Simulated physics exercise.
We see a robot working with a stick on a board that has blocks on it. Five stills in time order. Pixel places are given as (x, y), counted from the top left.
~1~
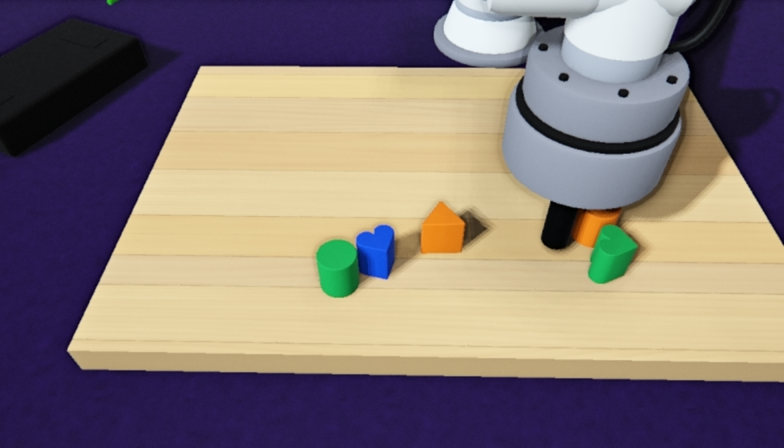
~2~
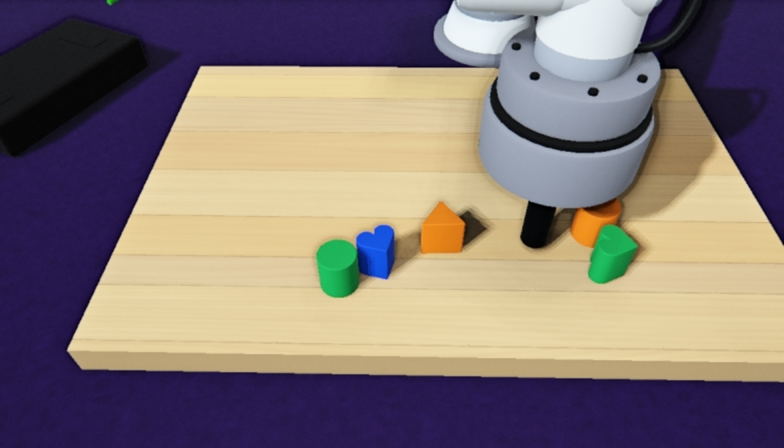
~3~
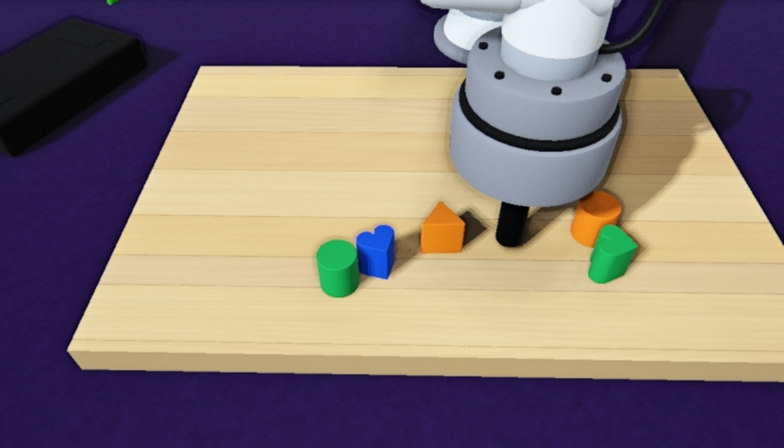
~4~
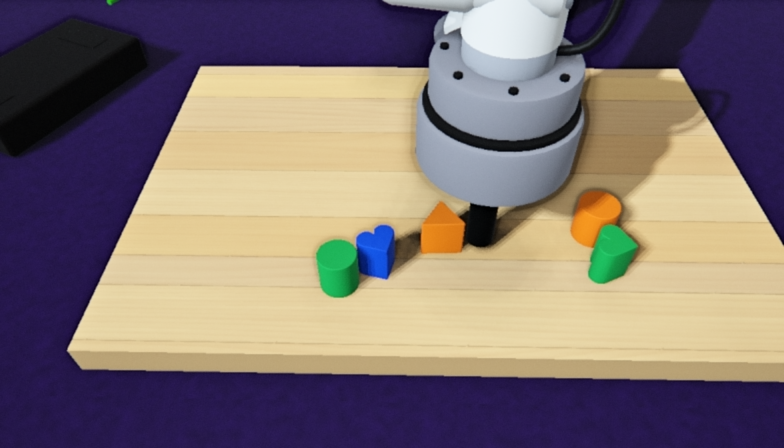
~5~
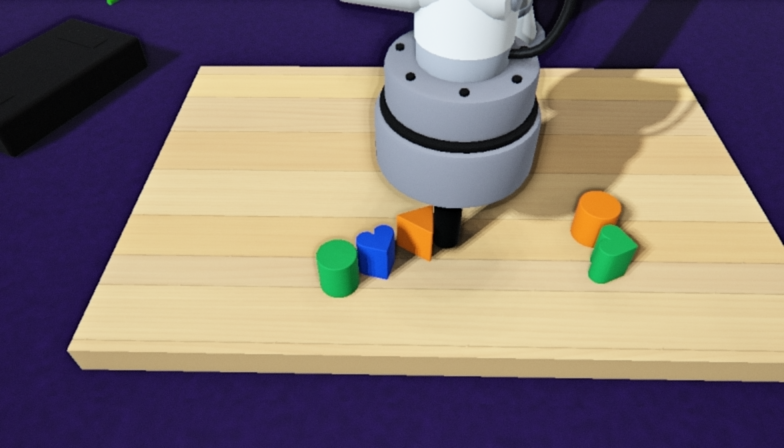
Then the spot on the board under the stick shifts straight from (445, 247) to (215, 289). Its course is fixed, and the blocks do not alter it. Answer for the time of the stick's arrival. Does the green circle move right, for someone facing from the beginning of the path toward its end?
I expect not.
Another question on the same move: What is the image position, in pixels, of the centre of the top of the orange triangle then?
The orange triangle ends near (371, 209).
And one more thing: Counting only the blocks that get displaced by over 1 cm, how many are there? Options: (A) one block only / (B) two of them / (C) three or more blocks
It's C.
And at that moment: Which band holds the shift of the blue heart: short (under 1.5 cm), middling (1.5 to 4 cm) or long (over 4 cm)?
Once the path ends, it will sit over 4 cm from where it is now.
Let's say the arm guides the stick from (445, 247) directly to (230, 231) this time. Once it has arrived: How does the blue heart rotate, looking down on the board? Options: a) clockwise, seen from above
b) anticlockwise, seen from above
That would be b.
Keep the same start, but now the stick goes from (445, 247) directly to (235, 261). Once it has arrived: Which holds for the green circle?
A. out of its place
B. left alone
Letter A.
What follows on the original path. One third of the way, stick (371, 253); green circle (314, 264); blue heart (341, 238), turned 35° anticlockwise; orange triangle (371, 209), turned 55° clockwise.
Two thirds of the way, stick (292, 267); green circle (297, 273); blue heart (258, 245); orange triangle (371, 209), turned 60° clockwise.
At the end, stick (212, 281); green circle (297, 273); blue heart (186, 245), turned 30° clockwise; orange triangle (371, 209), turned 60° clockwise.
